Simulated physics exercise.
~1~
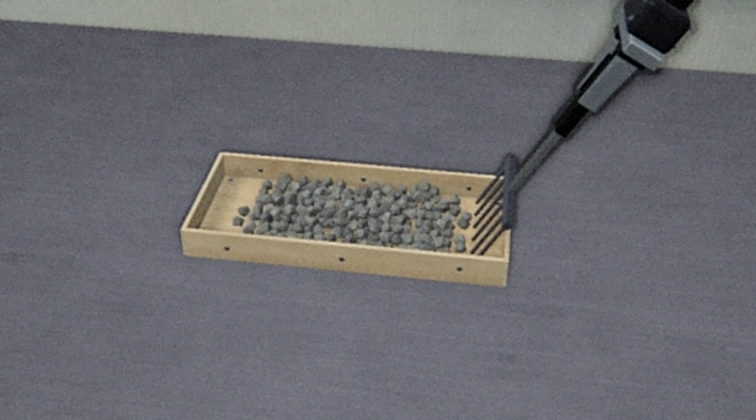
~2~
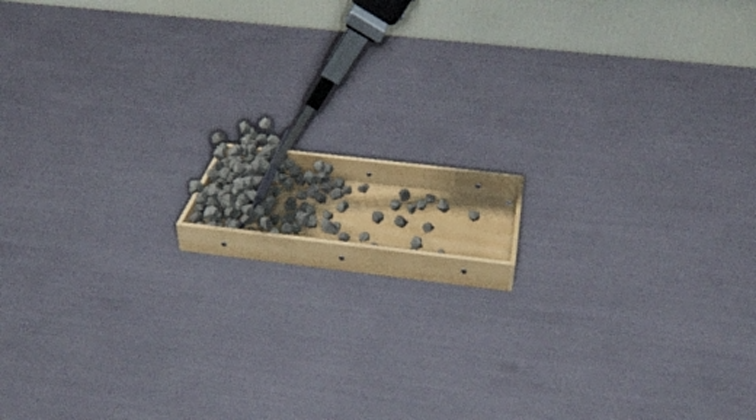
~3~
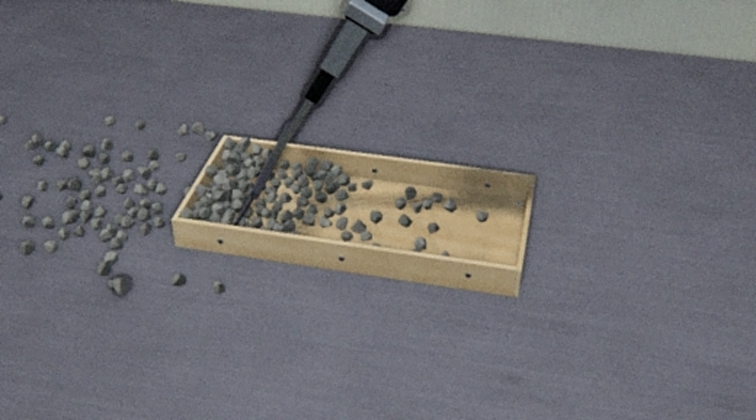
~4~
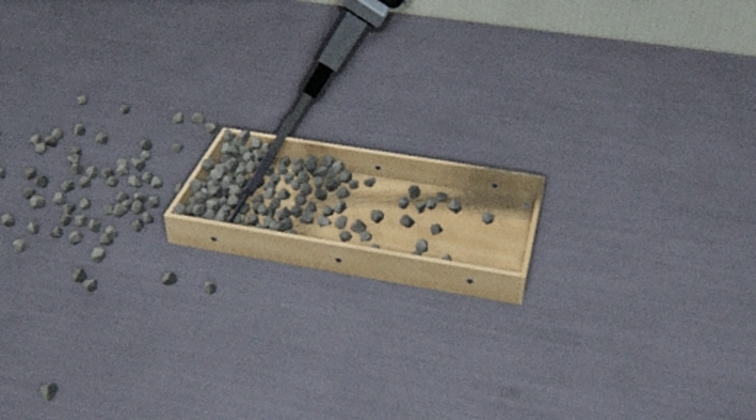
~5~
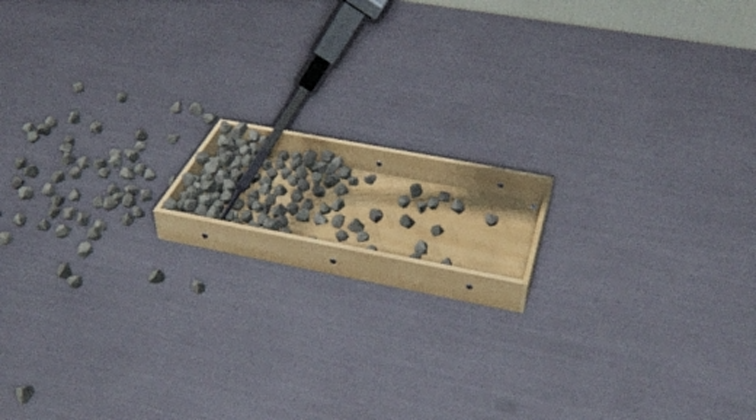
At the start, a dark rake held by a robotic tool rests at the right end of a shallow wooden tray filled with small grey pebbles. The rake sweeps left through the tray, pushing the pebbles into a steep heap against the left end and leaving only a scattering behind. The heap then spills over the end wall, and many pebbles scatter across the dark surface to the left. The rake stays near the left end while a few stray pebbles roll farther out. Finally, most of the pebbles remain in the tray, crowded toward its left side, with a moderate share lying outside.
